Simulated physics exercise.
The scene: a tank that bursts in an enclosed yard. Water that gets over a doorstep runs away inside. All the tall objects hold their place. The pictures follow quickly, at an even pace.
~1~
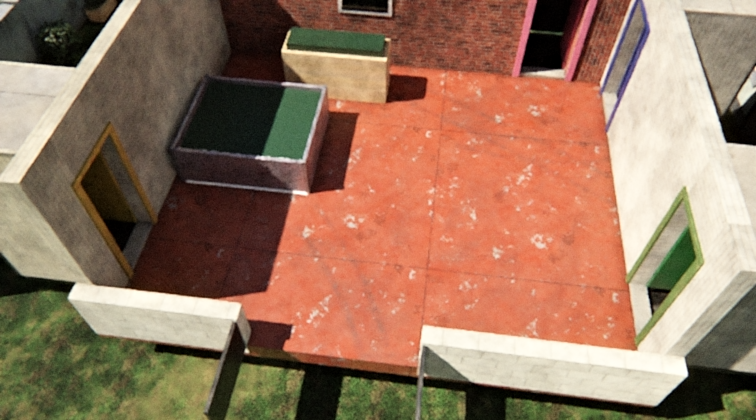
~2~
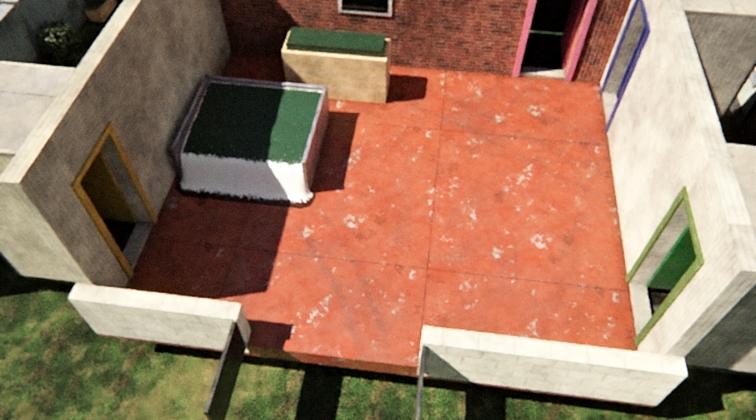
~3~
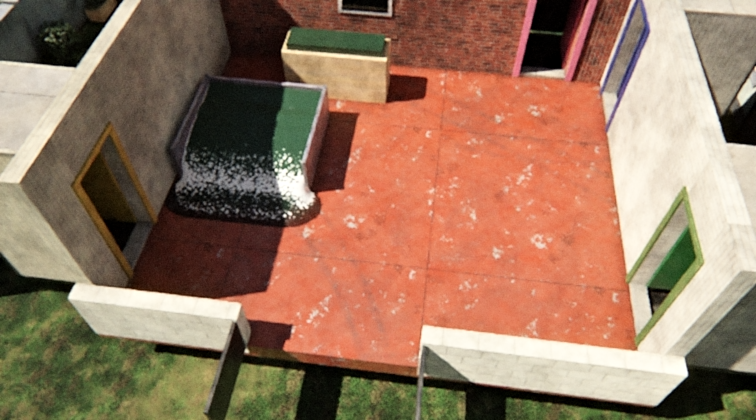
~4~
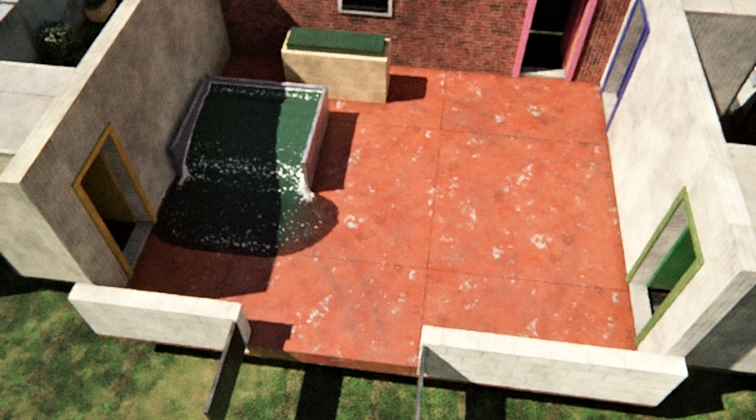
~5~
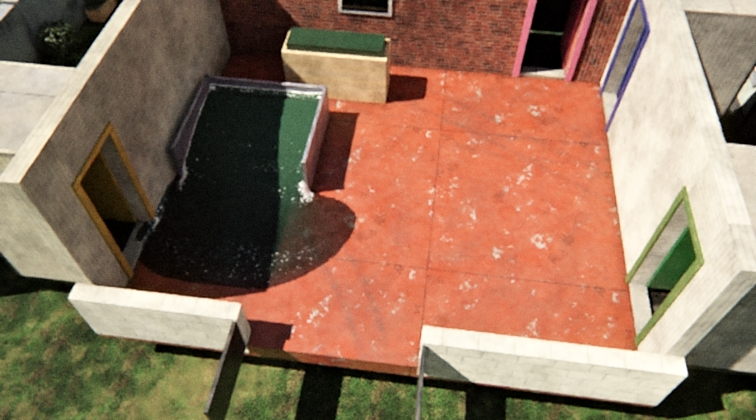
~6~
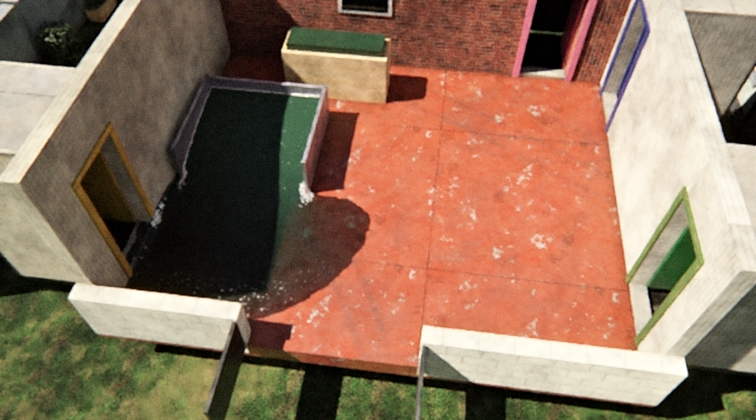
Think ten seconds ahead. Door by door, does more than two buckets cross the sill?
One by one: The yellow door lets in a lot; the blue door admits no more than that; the pink door admits no more than that; the green door lets in a lot.
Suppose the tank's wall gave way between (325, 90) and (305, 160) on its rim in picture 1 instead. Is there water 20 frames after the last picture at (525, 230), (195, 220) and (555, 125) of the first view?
One after the other: Flooded, dry, under water.
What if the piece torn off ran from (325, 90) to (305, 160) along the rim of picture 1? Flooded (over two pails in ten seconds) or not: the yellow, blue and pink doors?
Then: Yellow door takes less; blue door goes over; pink door goes over.
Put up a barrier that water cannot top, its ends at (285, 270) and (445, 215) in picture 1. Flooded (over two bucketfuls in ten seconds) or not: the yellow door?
One by one: The yellow door floods.
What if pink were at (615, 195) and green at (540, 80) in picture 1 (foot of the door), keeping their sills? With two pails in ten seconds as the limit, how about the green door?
In short: Green door holds.
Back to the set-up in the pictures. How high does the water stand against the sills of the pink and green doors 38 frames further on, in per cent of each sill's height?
About 0 and 240 per cent.
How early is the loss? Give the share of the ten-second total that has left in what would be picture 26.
Near 60 in a hundred.
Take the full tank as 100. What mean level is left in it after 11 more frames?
Roughly 26 per cent.
A moment on, water covers 25 % of the floor; the yellow door under two buckets in, the blue door not reached, the pink door not reached, the green door not reached.
Next, water covers 25 % of the floor; the yellow door over two buckets in, the blue door not reached, the pink door not reached, the green door not reached.
Then, water covers 30 % of the floor; the yellow door far over two buckets in, the blue door not reached, the pink door not reached, the green door not reached.
Later, water covers 60 % of the floor; the yellow door far over two buckets in, the blue door not reached, the pink door not reached, the green door over two buckets in.
In the end, water covers 70 % of the floor; the yellow door far over two buckets in, the blue door wet at the sill, nothing in, the pink door wet at the sill, nothing in, the green door over two buckets in.
